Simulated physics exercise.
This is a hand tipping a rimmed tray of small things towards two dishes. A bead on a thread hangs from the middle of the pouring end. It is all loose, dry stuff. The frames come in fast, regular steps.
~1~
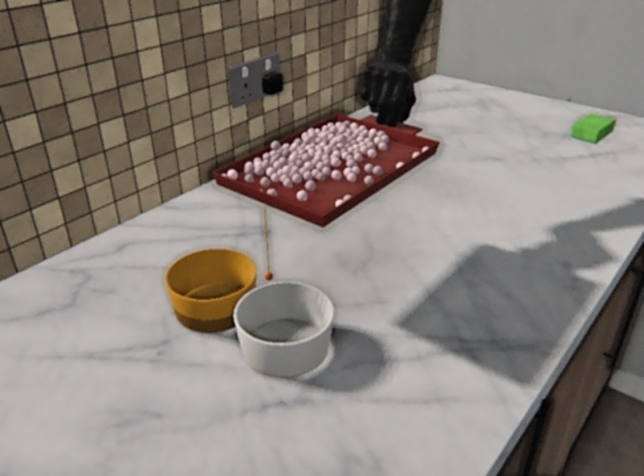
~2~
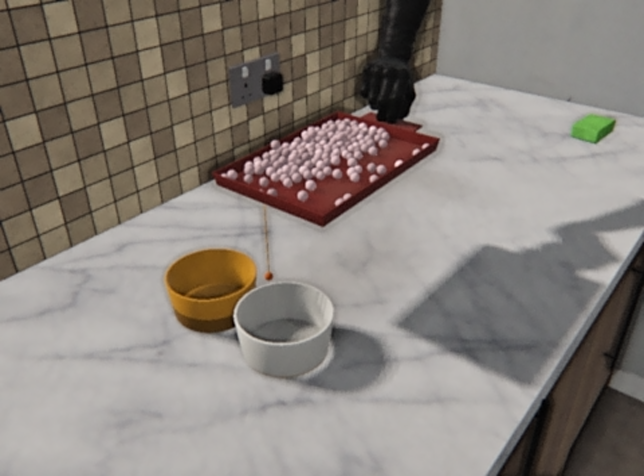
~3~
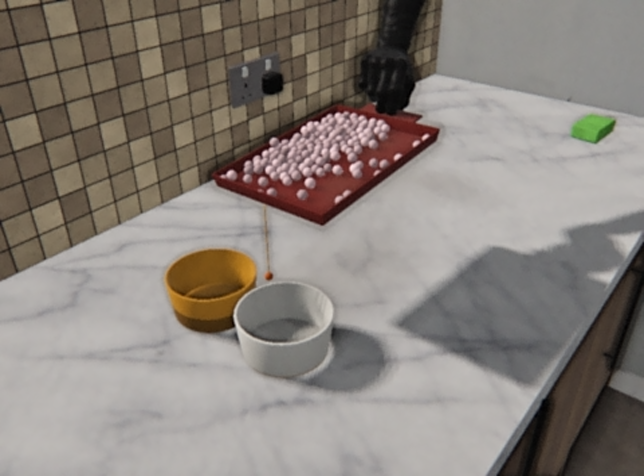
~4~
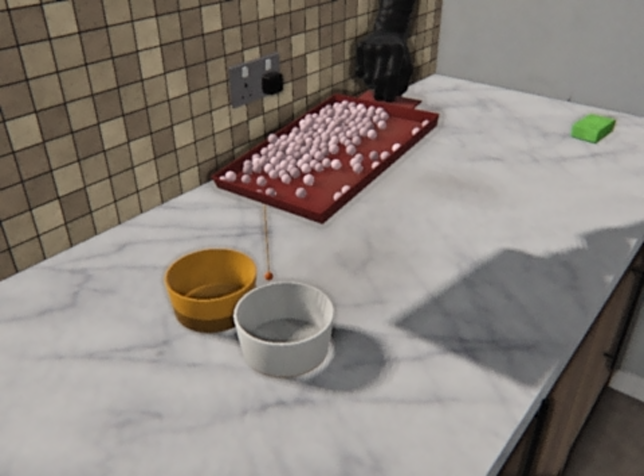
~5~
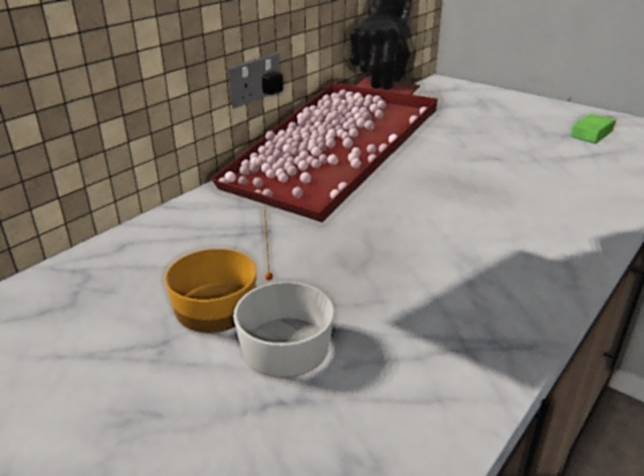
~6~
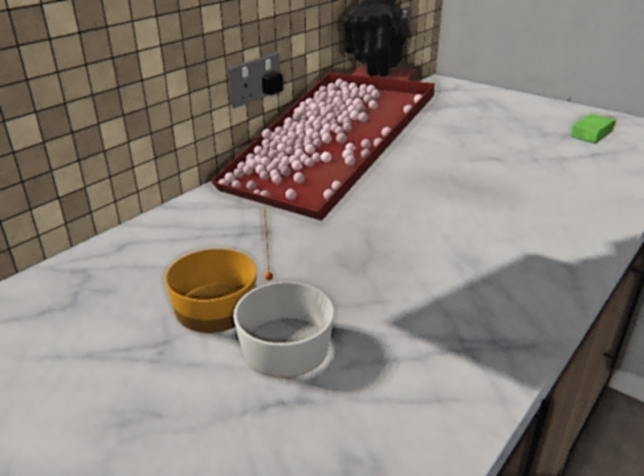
A dark gloved hand holds the far end of a red tray of small pink-white beads, level at first, behind an orange dish and a white one. The hand then gradually raises that end, tilting the tray towards the dishes, lowest at its left corner, and the beads shift inside it.
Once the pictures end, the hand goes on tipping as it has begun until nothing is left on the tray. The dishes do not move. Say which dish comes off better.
Fuller: The left-hand dish.
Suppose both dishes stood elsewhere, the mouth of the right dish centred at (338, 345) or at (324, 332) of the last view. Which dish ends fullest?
The first try: Left. The second: The left-hand dish.
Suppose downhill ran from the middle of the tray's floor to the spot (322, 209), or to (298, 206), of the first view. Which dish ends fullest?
At the first place the right-hand dish, at the second the dish on the right.
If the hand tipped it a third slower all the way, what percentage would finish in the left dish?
Some 80 per cent.
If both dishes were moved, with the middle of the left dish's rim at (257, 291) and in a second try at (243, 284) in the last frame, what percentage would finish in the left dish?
About 30 and 60 per cent.
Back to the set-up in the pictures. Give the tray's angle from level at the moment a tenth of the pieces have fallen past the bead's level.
At about 70°.
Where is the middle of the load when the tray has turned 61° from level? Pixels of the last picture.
Around (244, 164).
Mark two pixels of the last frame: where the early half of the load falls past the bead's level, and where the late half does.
Around (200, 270) and then (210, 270).
Just after the last frame, tray tipped steeply; the larger part on the tray; just a few in the left dish; about a tenth in the air.
A moment on, tray tipped right over; roughly a quarter on the tray; just a few in the right dish; roughly two thirds in the left dish; about a tenth outside both; about a tenth in the air.
Further on, tray tipped past a quarter turn; about a tenth in the right dish; the larger part in the left dish; about a tenth outside both.
When it is over, tray tipped past a quarter turn; about a tenth in the right dish; the larger part in the left dish; about a tenth outside both.
